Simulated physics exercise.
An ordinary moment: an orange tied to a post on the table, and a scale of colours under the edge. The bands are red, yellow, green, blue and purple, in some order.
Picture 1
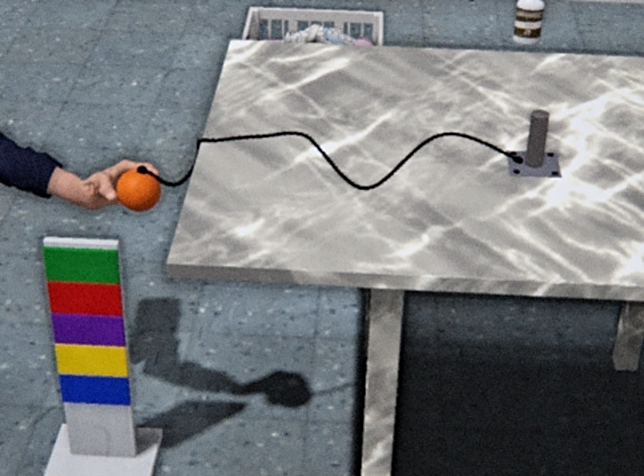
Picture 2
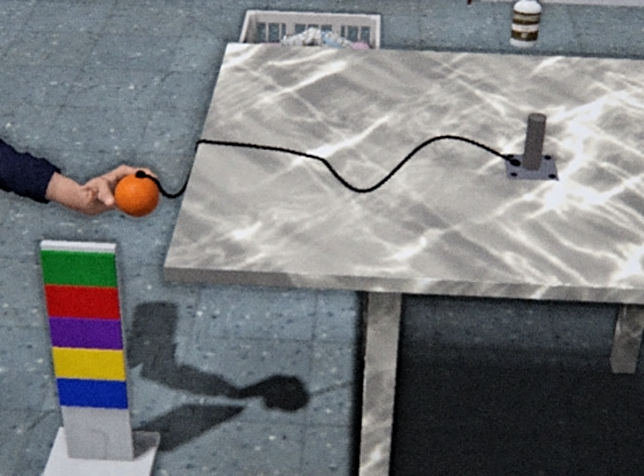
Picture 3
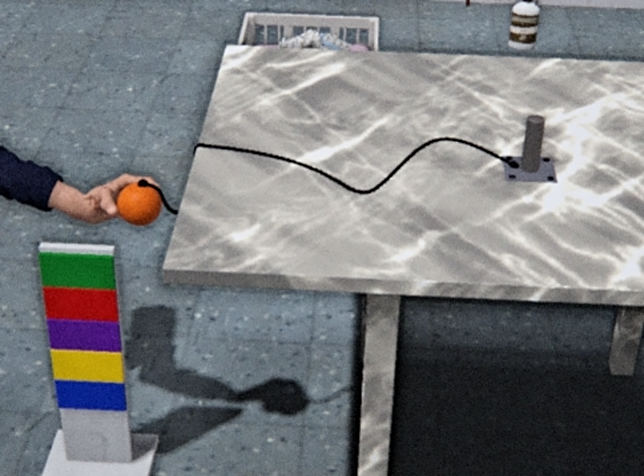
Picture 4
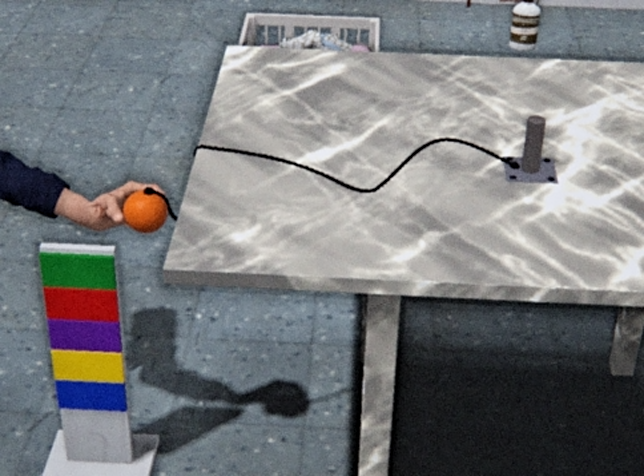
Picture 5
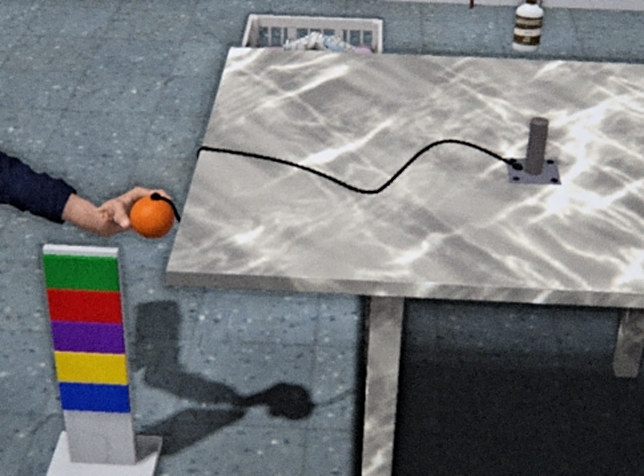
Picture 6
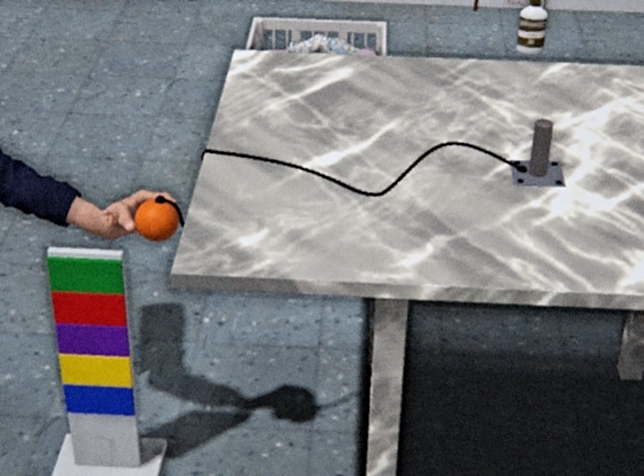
A hand in a dark sleeve holds an orange tied to a black cord beside the left edge of a pale, marbled table, seen from slightly above in a room with a blue-grey tiled floor. The cord curves across the tabletop to a short grey post, while a stand banded green, red, purple, yellow and blue stands below the hand. The hand moves the orange slightly down and right, the cord's bends shift, and the view wavers slightly.
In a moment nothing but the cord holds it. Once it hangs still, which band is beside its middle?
Its middle rests at the yellow band.
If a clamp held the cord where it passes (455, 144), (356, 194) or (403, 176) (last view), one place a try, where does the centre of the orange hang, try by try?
In that order: (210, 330), (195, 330) and (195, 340).
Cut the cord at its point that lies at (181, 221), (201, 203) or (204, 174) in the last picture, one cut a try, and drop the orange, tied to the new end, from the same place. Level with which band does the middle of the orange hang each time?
One after the other, purple; red; green.
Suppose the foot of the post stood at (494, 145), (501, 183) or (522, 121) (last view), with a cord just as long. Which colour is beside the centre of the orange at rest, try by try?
In that order: Blue; blue; yellow.
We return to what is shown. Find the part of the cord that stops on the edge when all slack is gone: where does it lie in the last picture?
The one at (295, 167).
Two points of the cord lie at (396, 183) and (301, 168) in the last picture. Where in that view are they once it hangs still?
They go to (325, 168) and to (204, 168).
Soon after, orange near (257, 365); level with purple.
Then, orange near (180, 374); level with yellow.
At rest, orange near (211, 381); level with yellow. The yellow one.
